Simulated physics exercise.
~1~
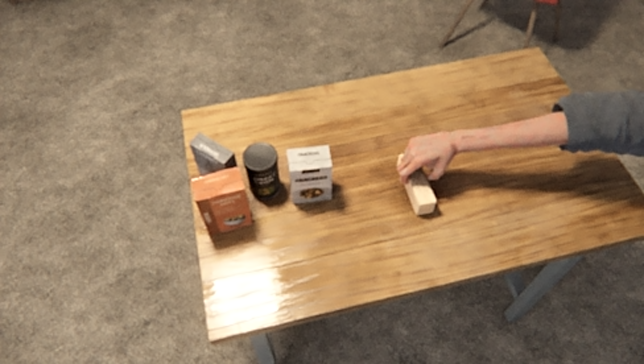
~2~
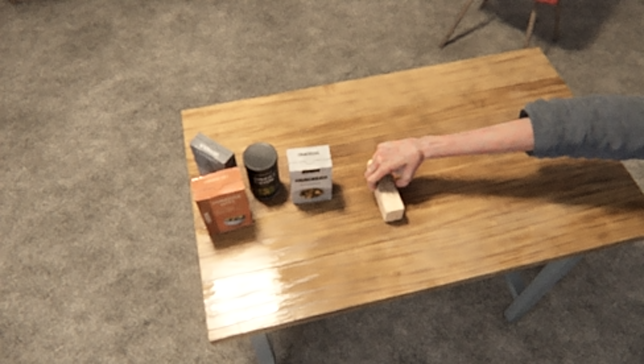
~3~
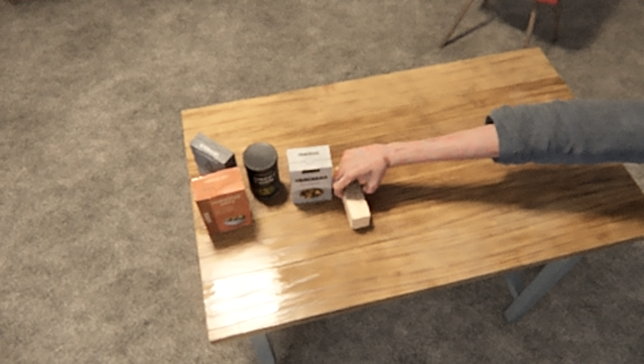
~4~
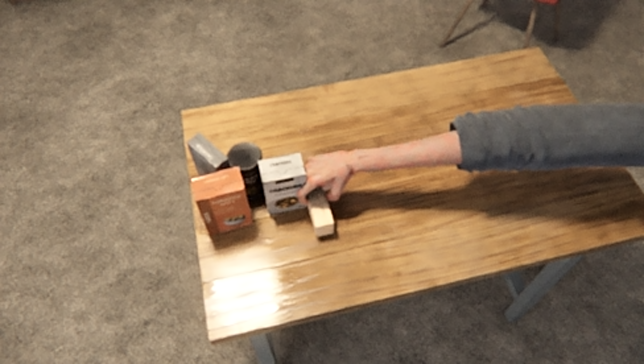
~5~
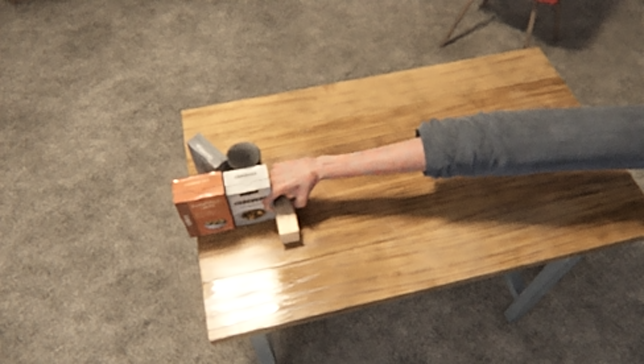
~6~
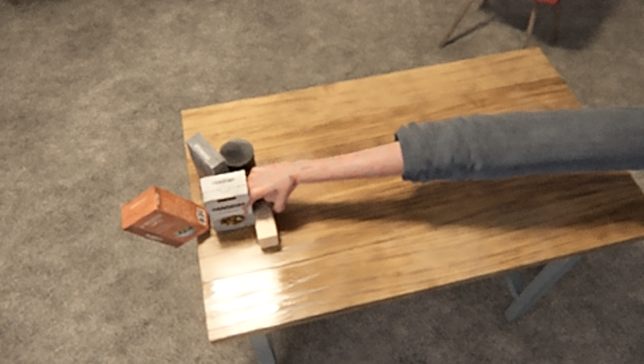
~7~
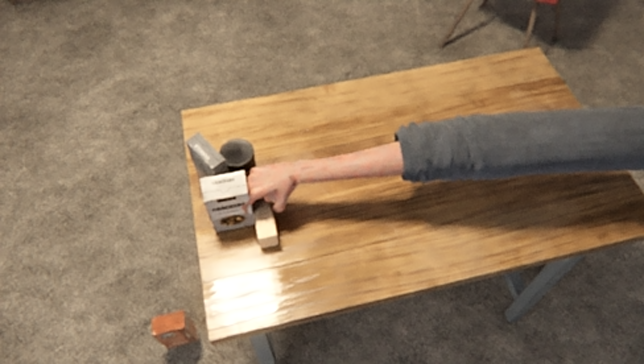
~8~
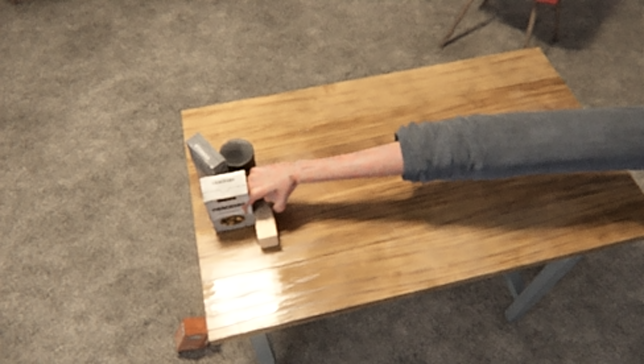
To begin with, a hand holds a wooden block on a table, to the right of an orange packet, a grey packet, a black tin and a white packet. The hand slides the block steadily left until it meets the white packet. The white packet and the black tin shift left, and then the orange packet is pushed toward the table's left edge. The orange packet tips over the edge and drops to the floor, while the hand stops. At the end, it lies below the table's near left corner, and the other three items remain on top.
